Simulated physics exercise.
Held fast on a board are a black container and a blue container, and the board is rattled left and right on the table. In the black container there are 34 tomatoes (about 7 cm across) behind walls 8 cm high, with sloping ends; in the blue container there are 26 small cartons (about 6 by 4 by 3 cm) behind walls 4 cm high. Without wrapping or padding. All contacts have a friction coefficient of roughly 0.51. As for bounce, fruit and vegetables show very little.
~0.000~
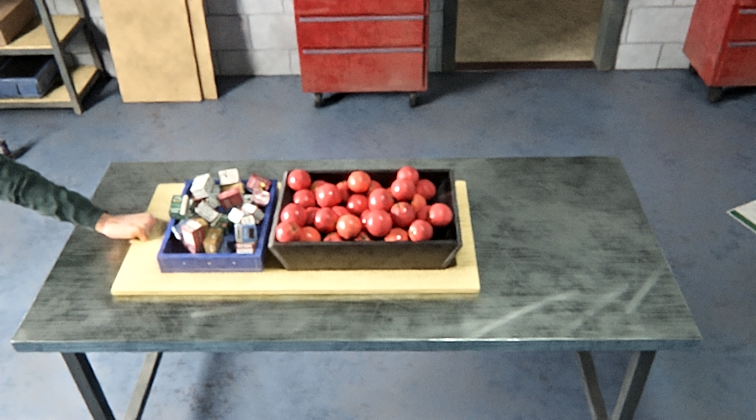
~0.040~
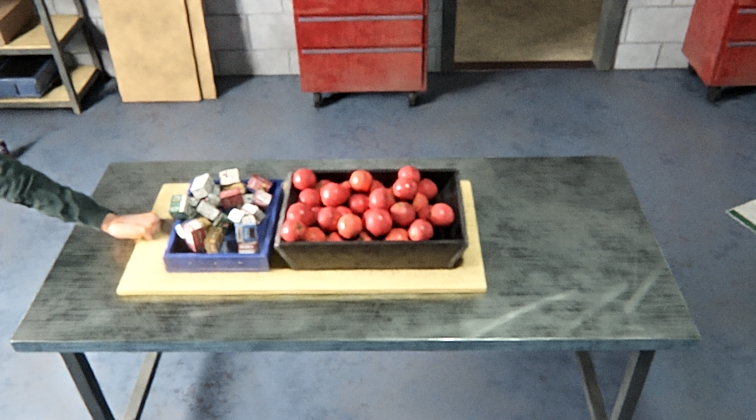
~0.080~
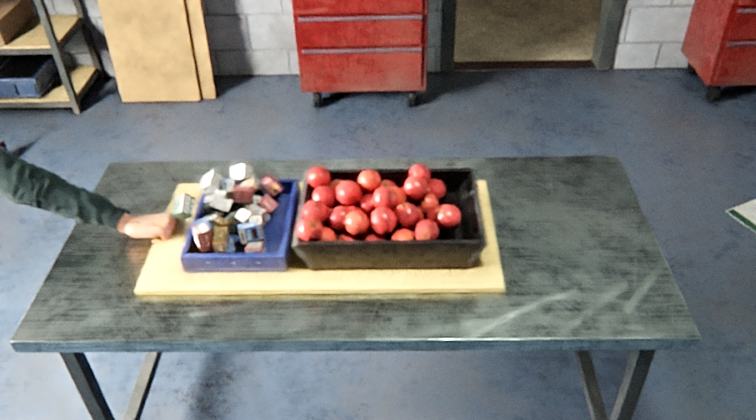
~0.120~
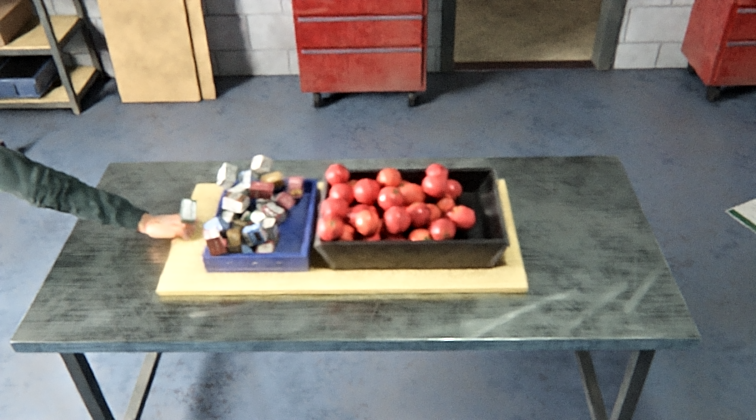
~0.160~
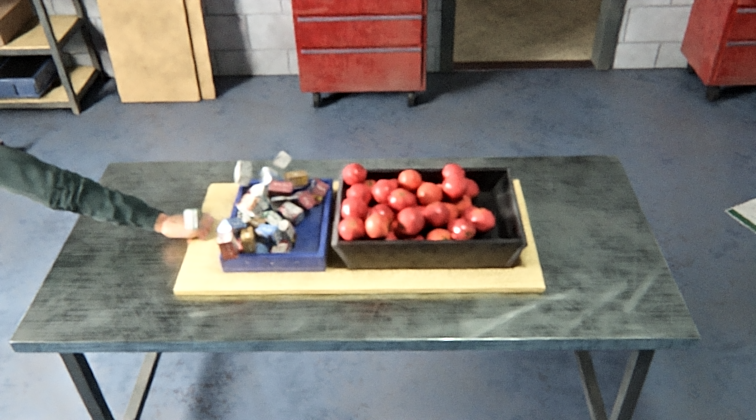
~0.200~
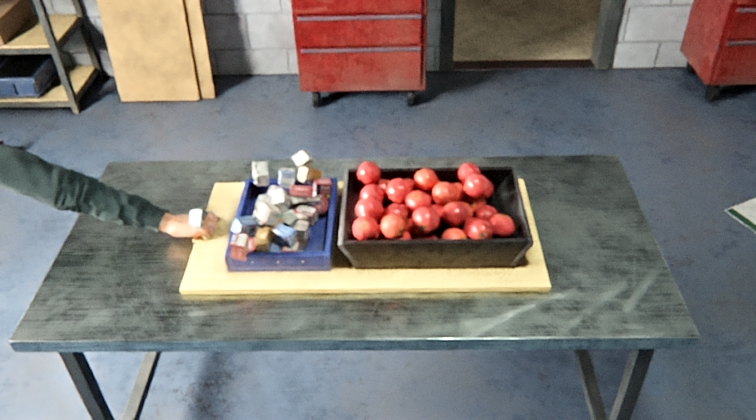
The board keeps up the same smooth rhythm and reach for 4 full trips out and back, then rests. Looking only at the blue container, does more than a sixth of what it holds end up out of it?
It is going to shed more than one sixth.
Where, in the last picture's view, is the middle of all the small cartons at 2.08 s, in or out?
Centre approx. at (203, 230).
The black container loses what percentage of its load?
Black container, 45 in a hundred gone.
After 0.50 s, black container 33 in, 1 out and blue container 17 in, 9 out.
After 0.88 s, black container 28 in, 6 out and blue container 12 in, 14 out.
After 1.40 s, black container 21 in, 13 out and blue container 9 in, 17 out.
Outcome (at 2.08 s), black container 19 in, 15 out and blue container 9 in, 17 out. Asked share, 17 of 26, 65 per cent.
